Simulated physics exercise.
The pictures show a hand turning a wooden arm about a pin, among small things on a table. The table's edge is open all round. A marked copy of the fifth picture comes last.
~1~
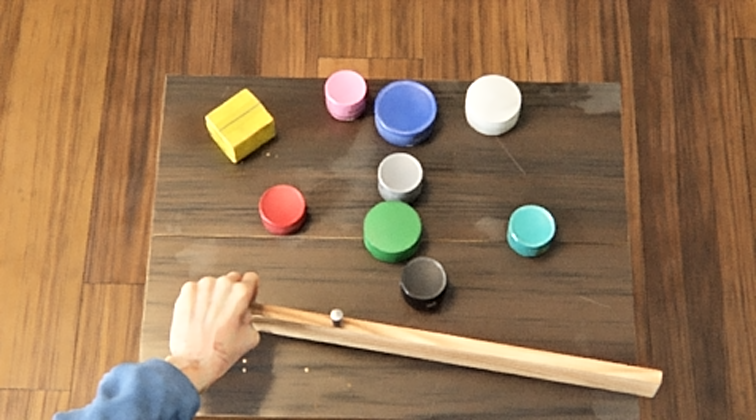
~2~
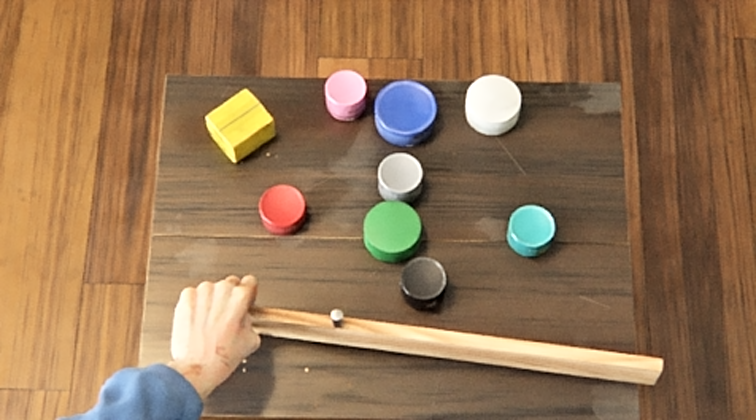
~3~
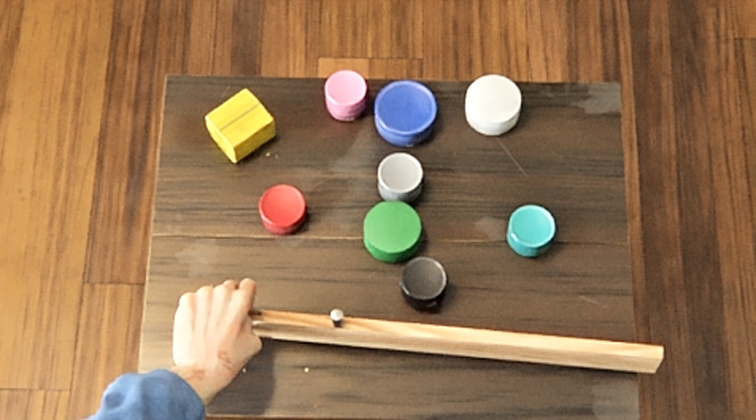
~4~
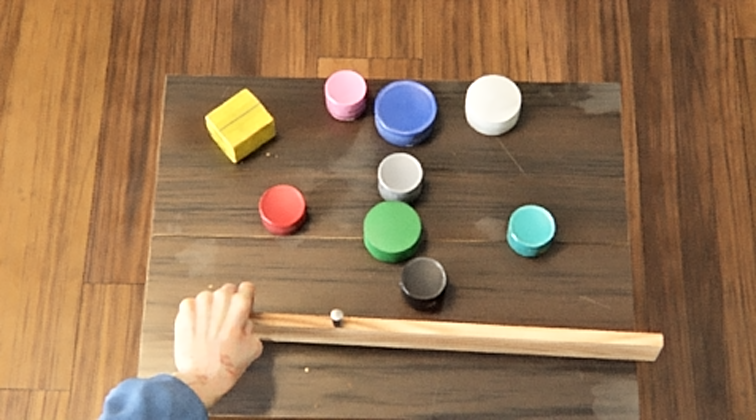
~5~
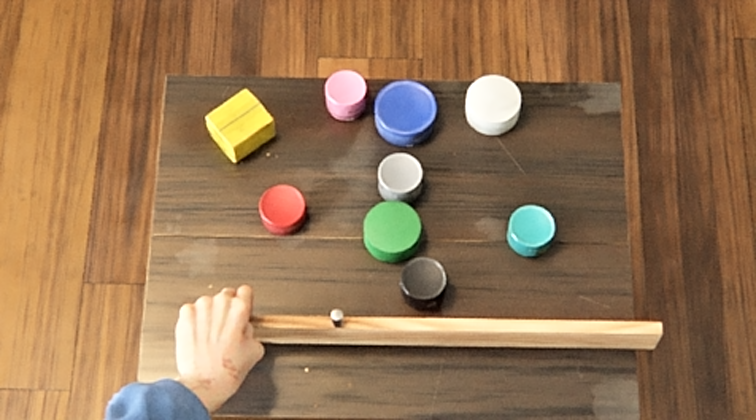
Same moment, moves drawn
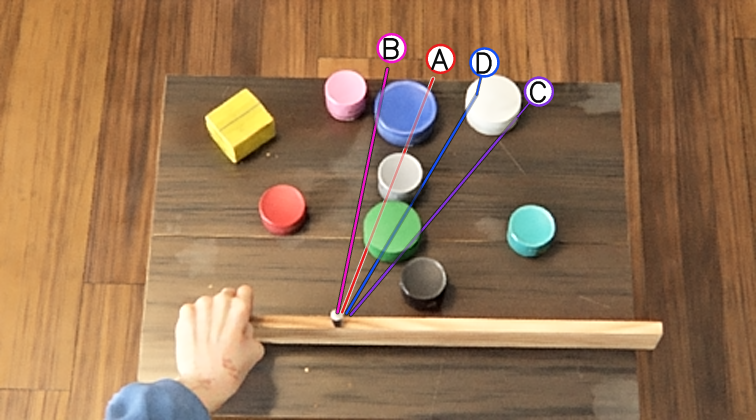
A hand in a blue sleeve grips the left end of a long pale wooden arm on a dark tabletop, seen from above against a brown plank floor. Beyond it stand a yellow box, pink, blue and white containers along the back, red, grey, green and turquoise ones mid-table, and a black tub nearest the arm. The arm pivots slightly counterclockwise about its pin, its right end swinging slowly away from the viewer, while everything else and the view stay still.
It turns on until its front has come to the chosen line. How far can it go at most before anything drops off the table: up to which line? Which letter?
Line D.
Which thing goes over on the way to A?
The white tin.
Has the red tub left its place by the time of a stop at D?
By then, no.
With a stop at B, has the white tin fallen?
Yes.
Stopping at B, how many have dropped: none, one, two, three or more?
In all, two.
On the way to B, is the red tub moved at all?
By then, no.
On the copy, A at (390, 191); B at (364, 186); C at (436, 213); D at (414, 200).
On D. First, arm (491, 264); black tub (419, 273); pink tub (346, 96).
Then, arm (454, 215); turquoise jar (481, 164); grey tub (400, 170).
Finally, arm (417, 189); white tin (452, 80); pink tub (335, 93); nothing has fallen.
By contrast, A drops the white tin; B drops the white tin and blue jar; C is safe but short.
